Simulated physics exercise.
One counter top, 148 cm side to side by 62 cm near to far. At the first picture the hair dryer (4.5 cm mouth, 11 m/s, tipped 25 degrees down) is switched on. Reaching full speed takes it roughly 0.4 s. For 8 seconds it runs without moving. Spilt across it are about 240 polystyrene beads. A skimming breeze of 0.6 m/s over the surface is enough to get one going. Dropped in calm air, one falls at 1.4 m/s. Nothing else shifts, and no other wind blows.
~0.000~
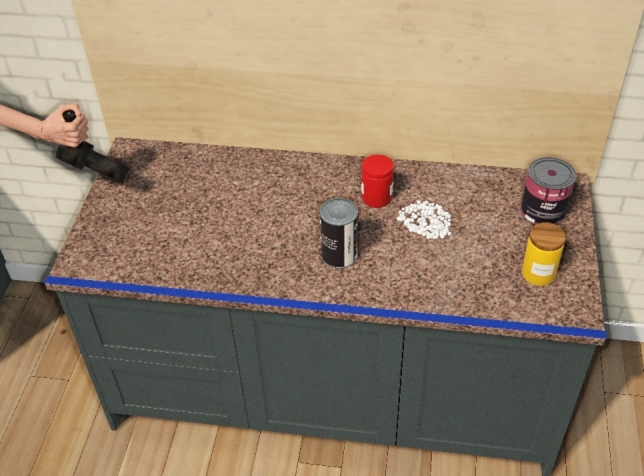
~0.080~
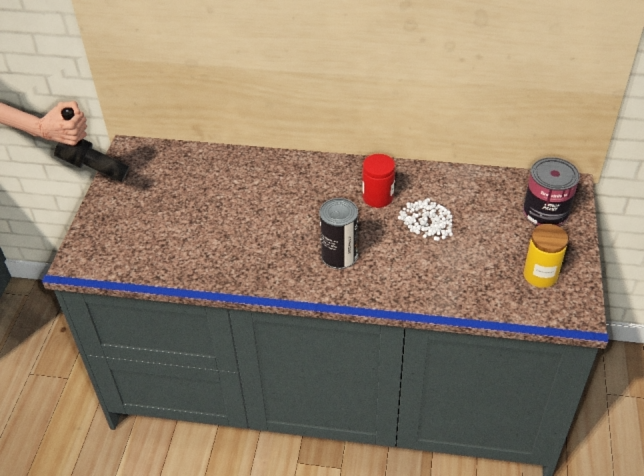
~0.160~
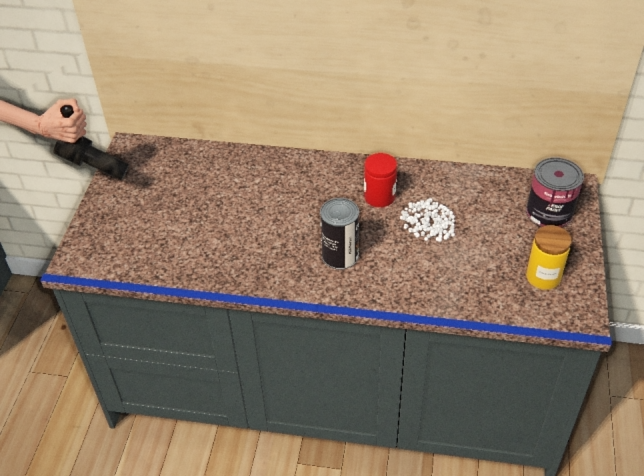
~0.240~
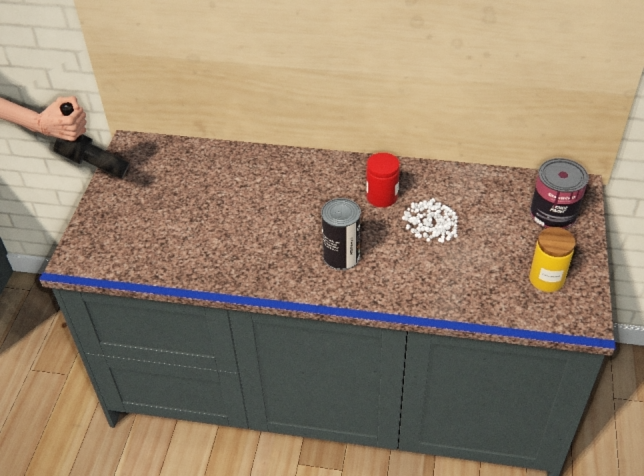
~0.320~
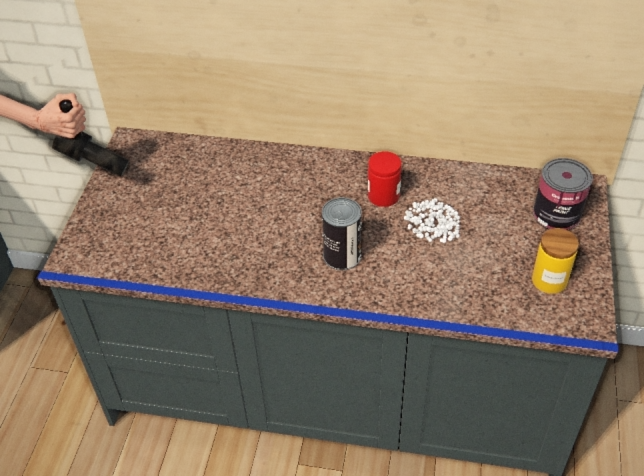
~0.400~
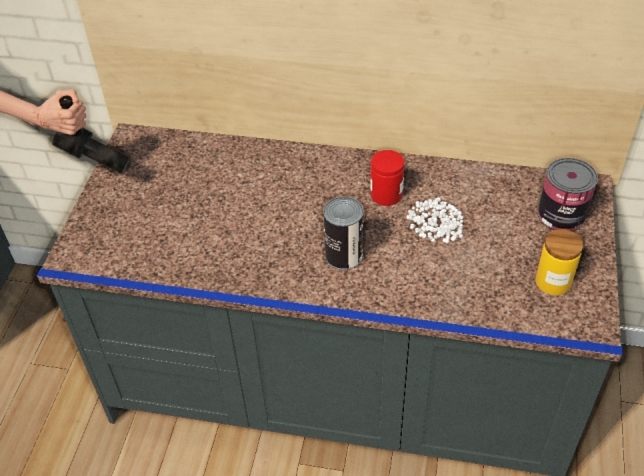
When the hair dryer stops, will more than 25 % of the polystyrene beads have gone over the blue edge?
No.
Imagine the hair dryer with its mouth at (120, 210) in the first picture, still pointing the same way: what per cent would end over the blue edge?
0 per cent, roughly.
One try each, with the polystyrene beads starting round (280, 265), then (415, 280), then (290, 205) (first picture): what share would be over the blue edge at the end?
Roughly 100 %, then 50 %, then 0 %.
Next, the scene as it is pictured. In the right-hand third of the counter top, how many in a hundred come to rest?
Around 10 per cent.
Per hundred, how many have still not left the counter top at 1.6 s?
Roughly 40 %.
After 1.6 s, 42 % are on the move or not yet settled, 0 % are over the blue edge; the middle of those still in play is near (513, 214).
After 2.6 s, 32 % are on the move or not yet settled, 0 % are over the blue edge; the middle of those still in play is near (525, 220).
After 4.4 s, 15 % are on the move or not yet settled, 0 % are over the blue edge.
After 8.0 s, at the end, 0 % are over the blue edge.
